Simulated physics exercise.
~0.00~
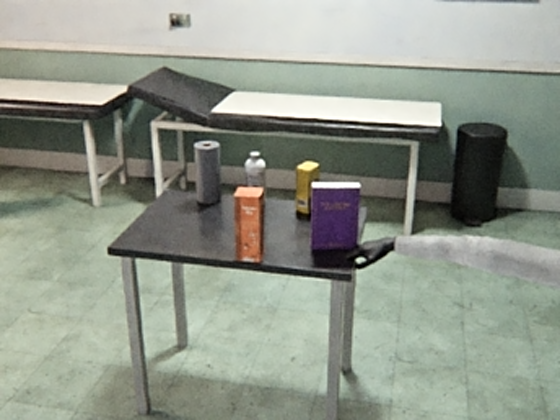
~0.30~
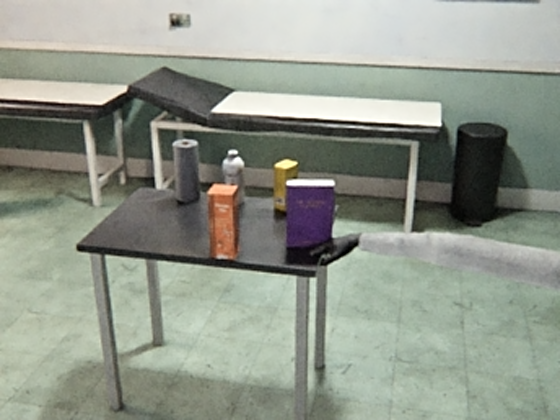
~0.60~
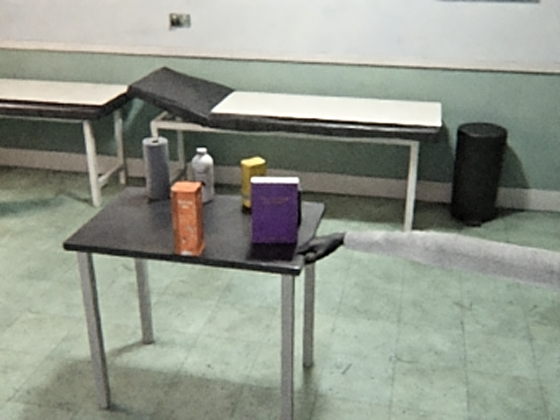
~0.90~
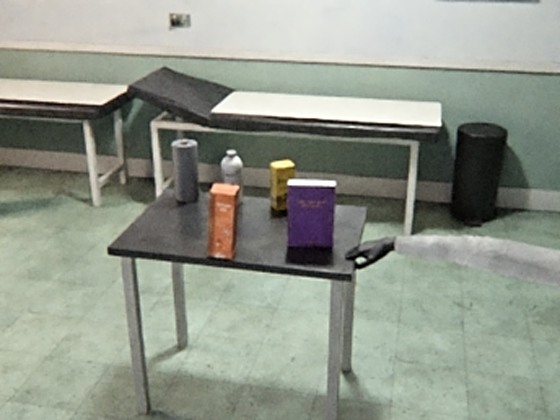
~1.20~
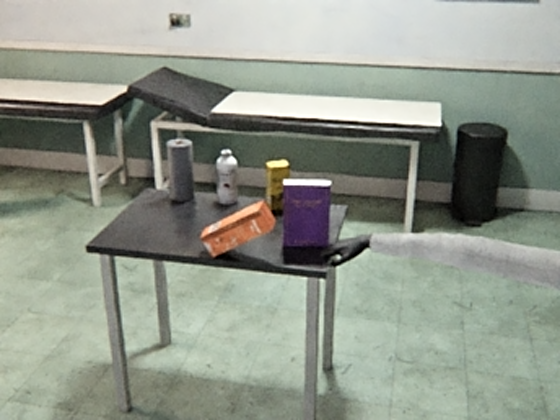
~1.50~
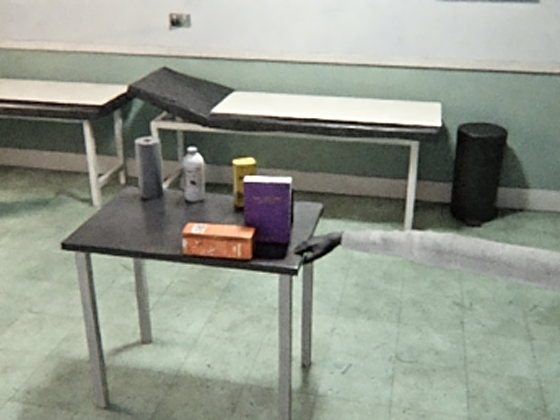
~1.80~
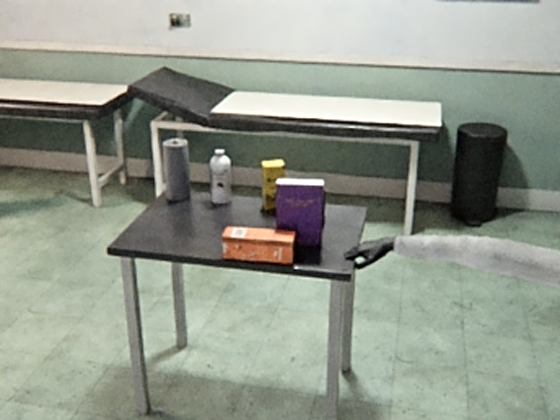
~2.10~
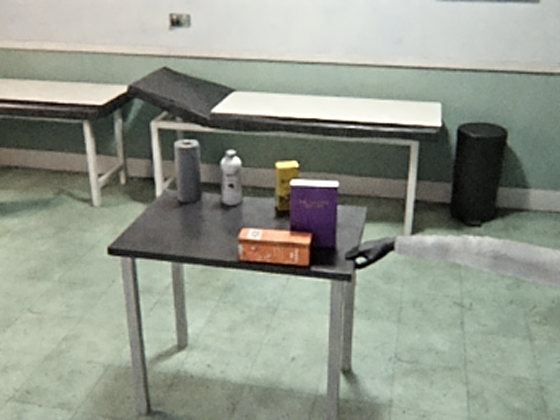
An orange carton tipped over onto its side as a dark-gloved hand at the right corner jerked a small black table left and right, while the purple book, yellow carton, white bottle and grey roll stayed standing on top through the end.
